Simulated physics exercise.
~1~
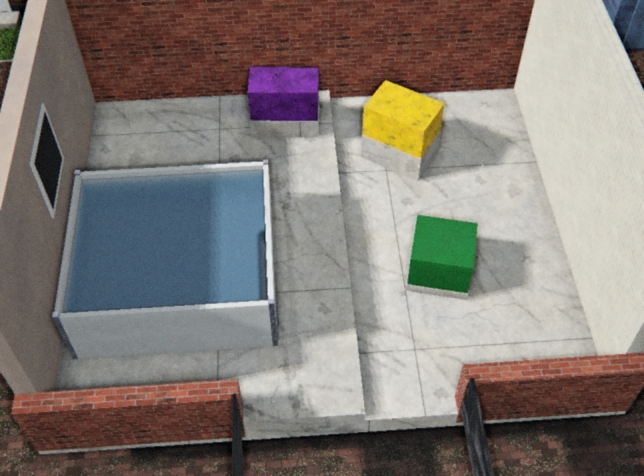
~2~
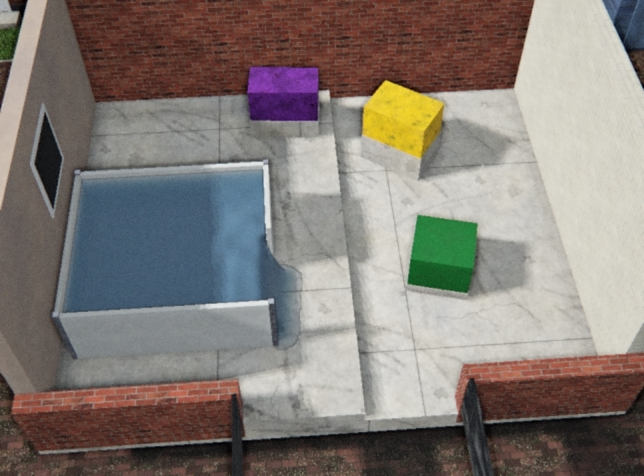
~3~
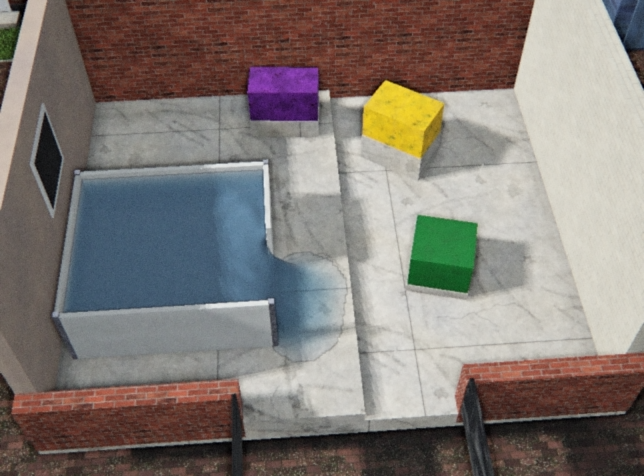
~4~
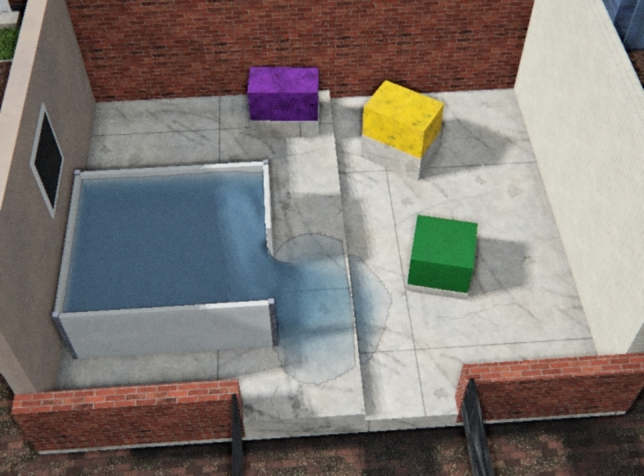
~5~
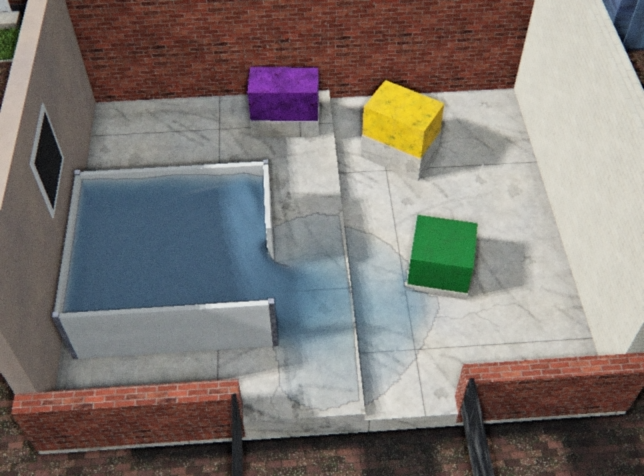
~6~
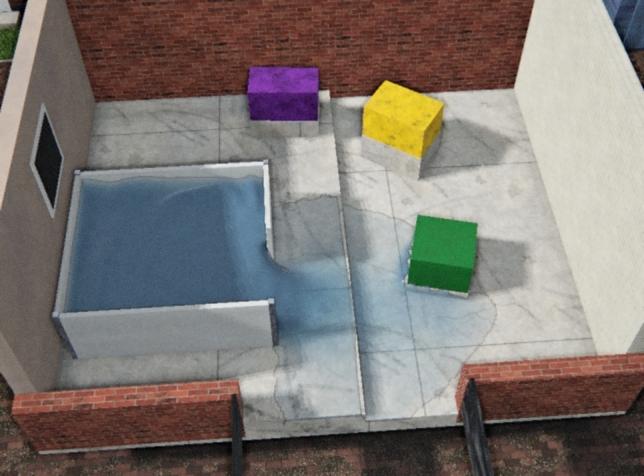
Water pours from the tank's open right side and spreads across the yard past the green block.
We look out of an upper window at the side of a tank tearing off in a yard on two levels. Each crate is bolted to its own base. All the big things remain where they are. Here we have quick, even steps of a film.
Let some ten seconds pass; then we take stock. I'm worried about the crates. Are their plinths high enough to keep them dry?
Well, the green crate will get wet, the purple crate will stay dry, the yellow crate will stay dry.
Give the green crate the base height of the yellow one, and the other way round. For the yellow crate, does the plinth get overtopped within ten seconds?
Verdict on the yellow crate: It gets flooded.
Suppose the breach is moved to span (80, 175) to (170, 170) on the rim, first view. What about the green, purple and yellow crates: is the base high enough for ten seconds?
Then the green crate gets flooded, the purple crate gets flooded and the yellow crate is untouched.
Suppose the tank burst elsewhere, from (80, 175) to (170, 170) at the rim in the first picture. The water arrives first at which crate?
That would be the crate marked purple.
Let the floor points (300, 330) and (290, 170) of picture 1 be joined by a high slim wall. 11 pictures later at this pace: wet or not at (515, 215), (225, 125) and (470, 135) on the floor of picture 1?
As listed: Free of water, under water, free of water.
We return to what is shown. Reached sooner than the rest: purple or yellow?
My pick is the yellow crate.
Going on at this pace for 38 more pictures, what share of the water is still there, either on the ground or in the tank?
Some 86 parts in a hundred have not run off.
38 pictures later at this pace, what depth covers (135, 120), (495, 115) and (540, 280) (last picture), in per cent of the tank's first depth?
Approx. values, in order: 0 %, 25 %, 16 %.
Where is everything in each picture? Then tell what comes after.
In the first frame, the open tank at (170, 238) is whole and still.
In the second frame, water pours out at (270, 294) and has run to (280, 346).
In the third frame, water pours out at (270, 294) and has run to (337, 278).
In the fourth frame, water pours out at (270, 295) and has run to (379, 290).
In the fifth frame, the front is at (431, 298), out from the gap at (270, 295).
In the sixth frame, the front is at (487, 319), out from the gap at (270, 295).
A moment on, water covers 35 % of the floor; the green crate water round its plinth, the purple crate not reached, the yellow crate water round its plinth.
Next, water covers 45 % of the floor; the green crate water round its plinth, the purple crate water round its plinth, the yellow crate water round its plinth.
Then, water covers 60 % of the floor; the green crate water round its plinth, the purple crate water round its plinth, the yellow crate water round its plinth.
Later, water covers 65 % of the floor; the green crate water round its plinth, the purple crate water round its plinth, the yellow crate water round its plinth.
In the end, water covers 75 % of the floor; the green crate was topped, the purple crate stayed above the water, the yellow crate stayed above the water.
